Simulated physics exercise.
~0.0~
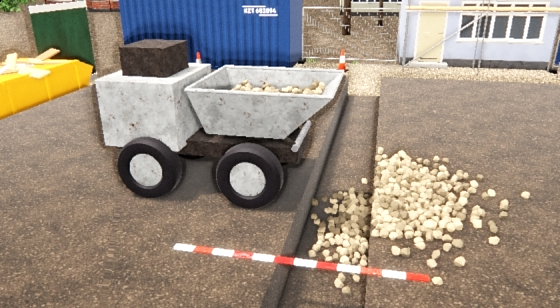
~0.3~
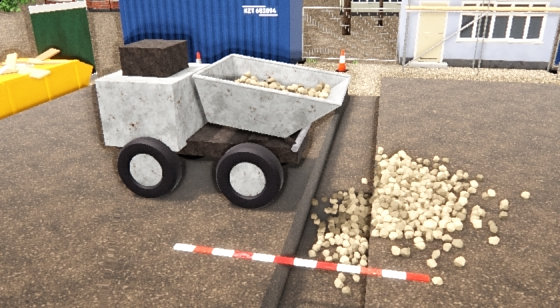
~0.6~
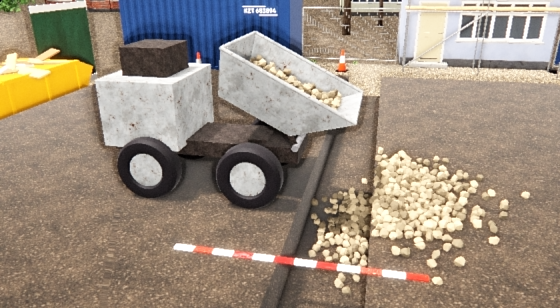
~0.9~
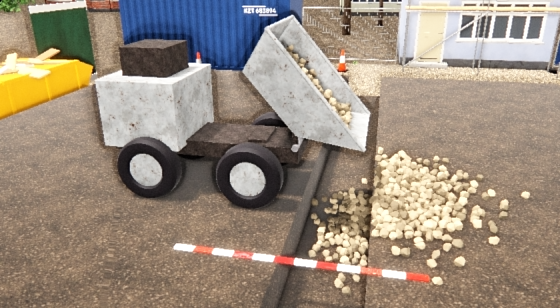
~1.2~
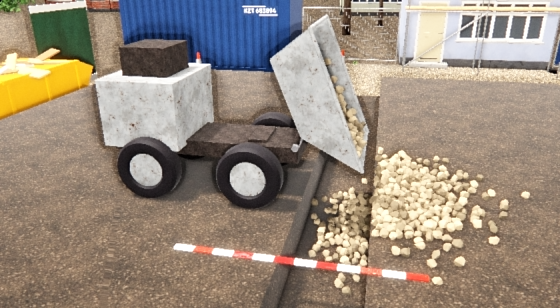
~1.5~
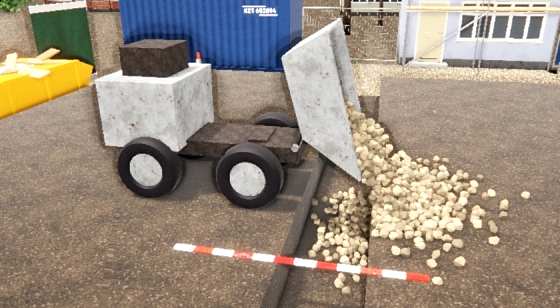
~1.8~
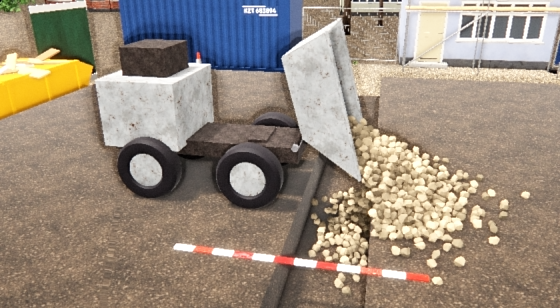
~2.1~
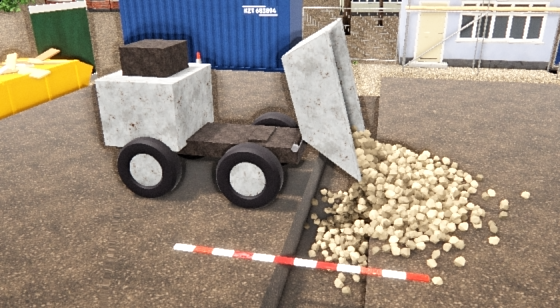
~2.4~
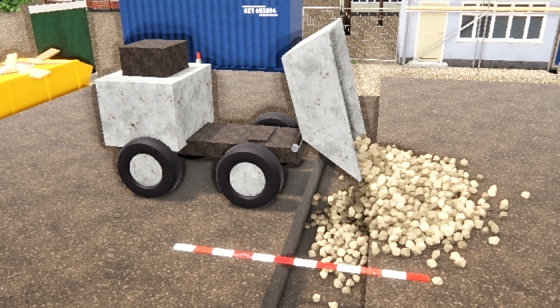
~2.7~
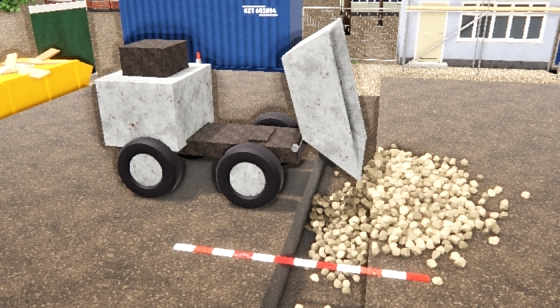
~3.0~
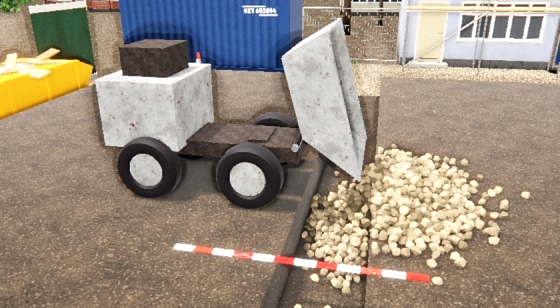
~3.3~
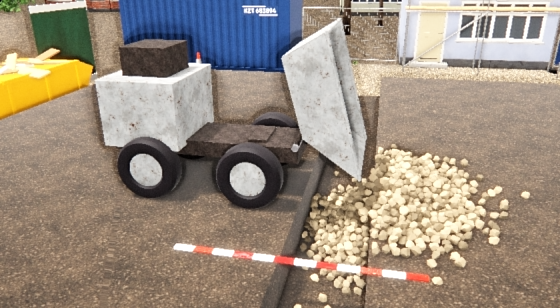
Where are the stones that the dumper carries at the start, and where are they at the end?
At the start they lie in the dumper's skip, and at the end they are lower and further right, heaped with the older stones in the trench and on the ground beyond it.
